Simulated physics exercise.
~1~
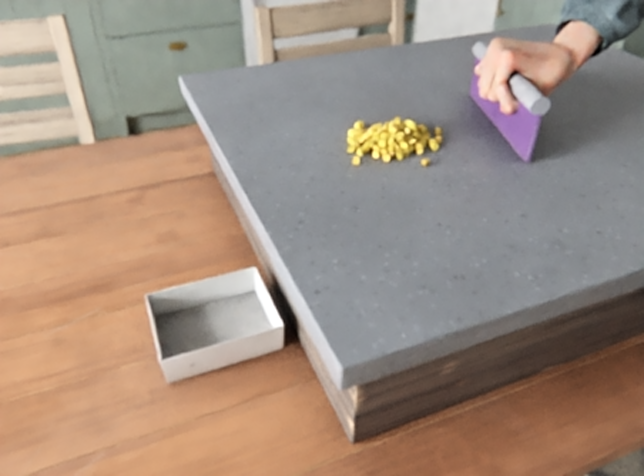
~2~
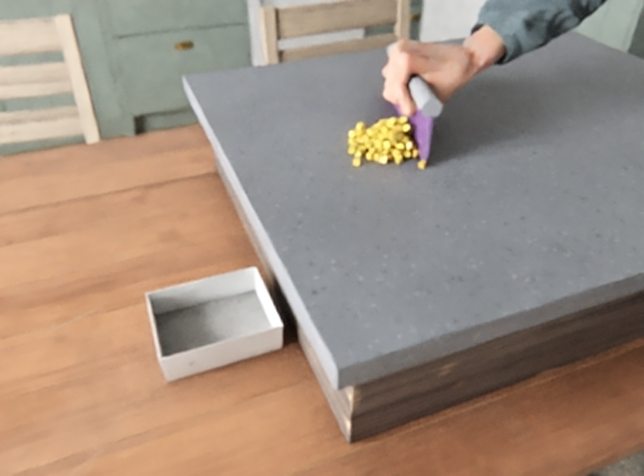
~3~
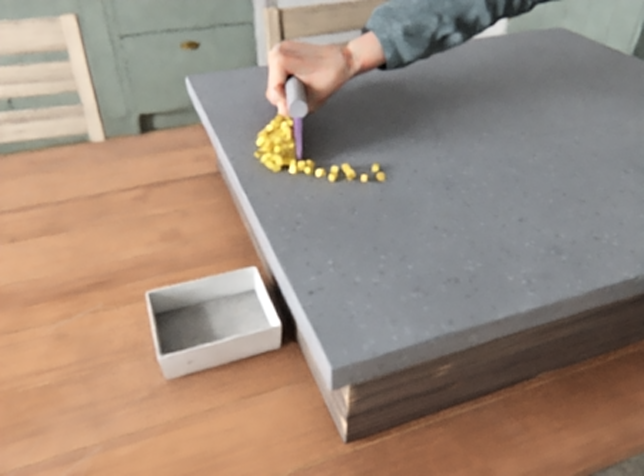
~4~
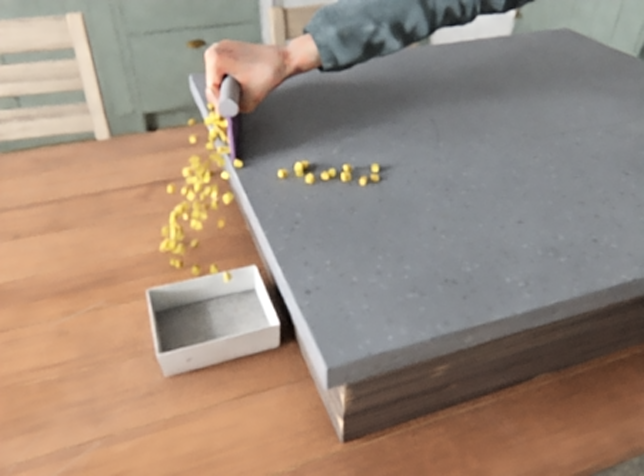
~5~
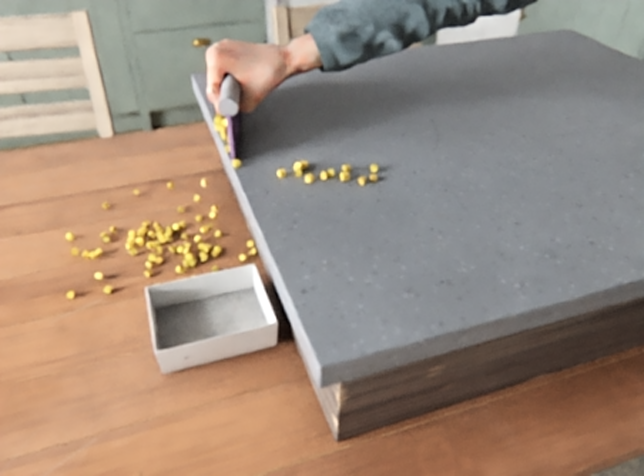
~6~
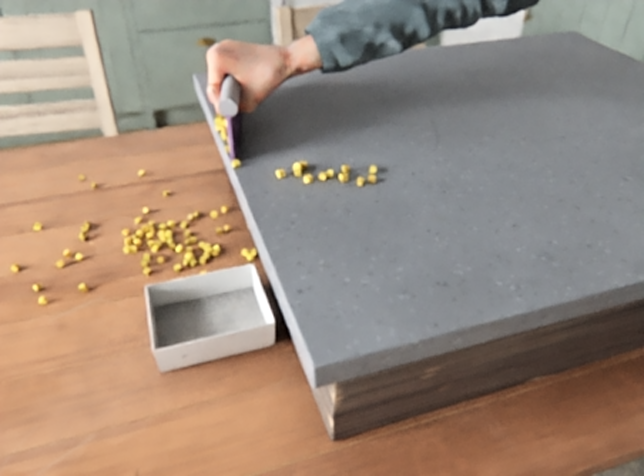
Yellow pieces pushed left by a hand's purple scraper mostly spill beyond a white tin.
